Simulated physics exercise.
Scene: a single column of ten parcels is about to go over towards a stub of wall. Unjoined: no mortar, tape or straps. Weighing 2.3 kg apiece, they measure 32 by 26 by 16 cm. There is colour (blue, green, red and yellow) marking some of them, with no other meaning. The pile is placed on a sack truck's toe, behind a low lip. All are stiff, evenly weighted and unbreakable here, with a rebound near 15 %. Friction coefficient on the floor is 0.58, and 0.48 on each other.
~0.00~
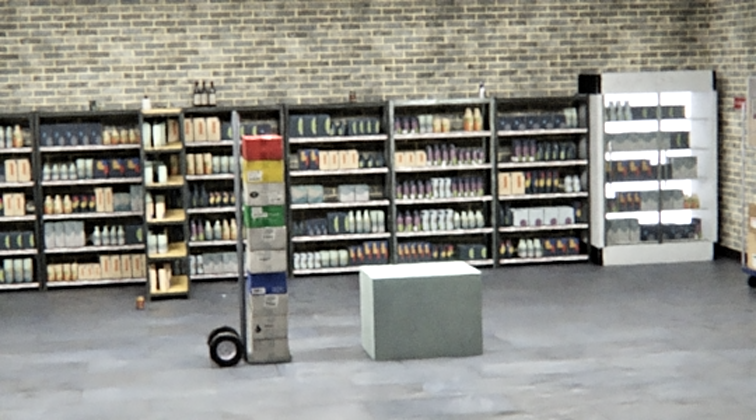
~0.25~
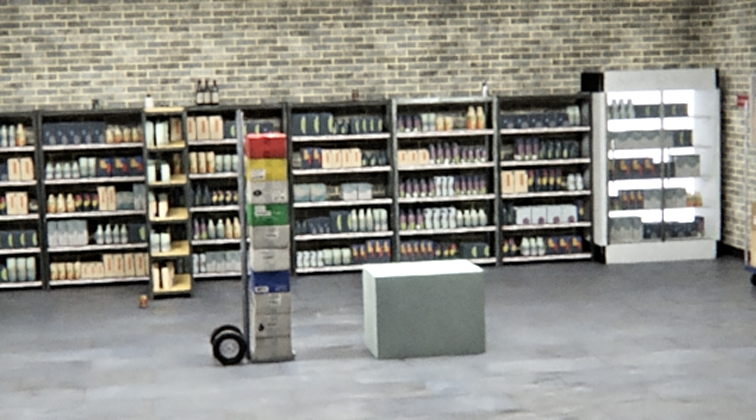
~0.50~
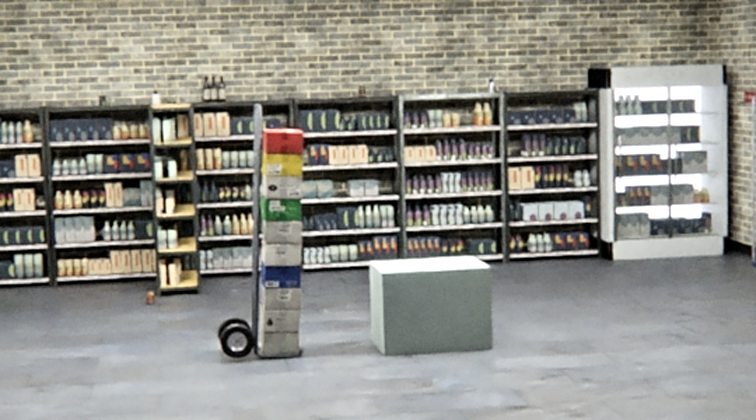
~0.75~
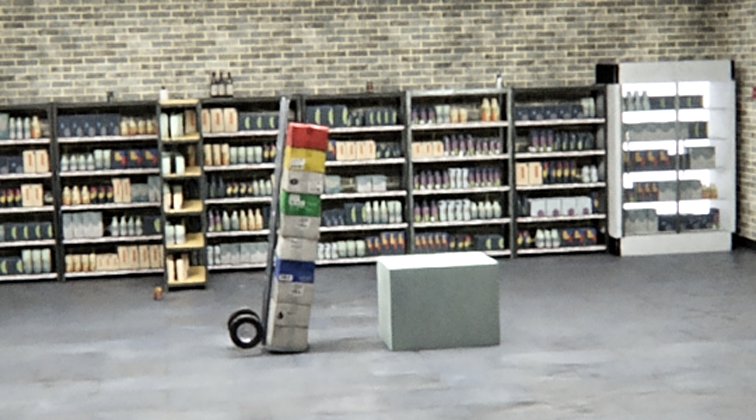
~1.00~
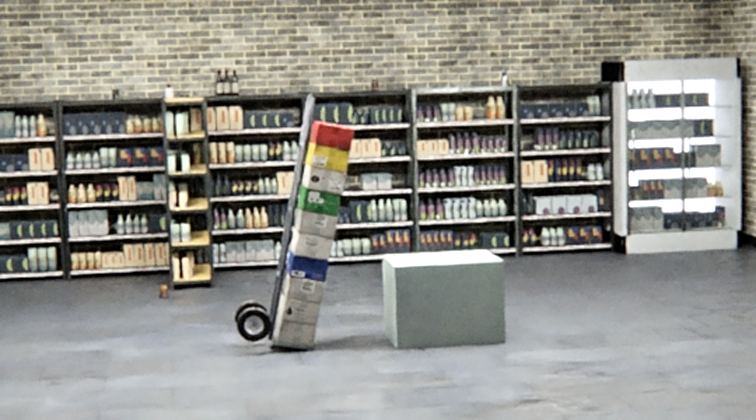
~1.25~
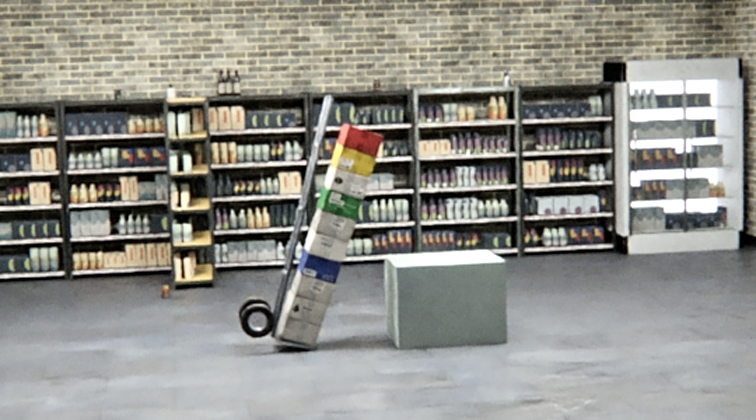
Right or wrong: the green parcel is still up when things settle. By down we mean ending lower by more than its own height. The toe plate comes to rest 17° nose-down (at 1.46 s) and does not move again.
Wrong, it comes down.
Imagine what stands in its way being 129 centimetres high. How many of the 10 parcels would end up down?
In that case 1.
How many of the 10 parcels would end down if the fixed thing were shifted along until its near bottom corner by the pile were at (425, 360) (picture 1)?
My answer would be 7.
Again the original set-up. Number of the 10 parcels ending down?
All told, it comes to 5.
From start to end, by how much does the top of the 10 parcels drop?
About 75 cm.
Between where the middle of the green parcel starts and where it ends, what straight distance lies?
Straight-line shift: Approx. 110 cm.
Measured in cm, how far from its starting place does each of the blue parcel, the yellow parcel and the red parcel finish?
Roughly blue 50 cm, yellow 250 cm, red 400 cm.
After 1.48 s, none of the 10 parcels down, 10 disturbed; green parcel 32° from how it stood, 8 cm lower; yellow parcel 32° from how it stood, 13 cm lower.
After 1.88 s, 5 of the 10 parcels down; green parcel on its side; red parcel upside down.
In the end (3.3 s), 5 of the 10 parcels down; green parcel on its side; yellow parcel upside down; red parcel on its side. From the last view, middles, green parcel near (429, 242), yellow parcel near (576, 322).
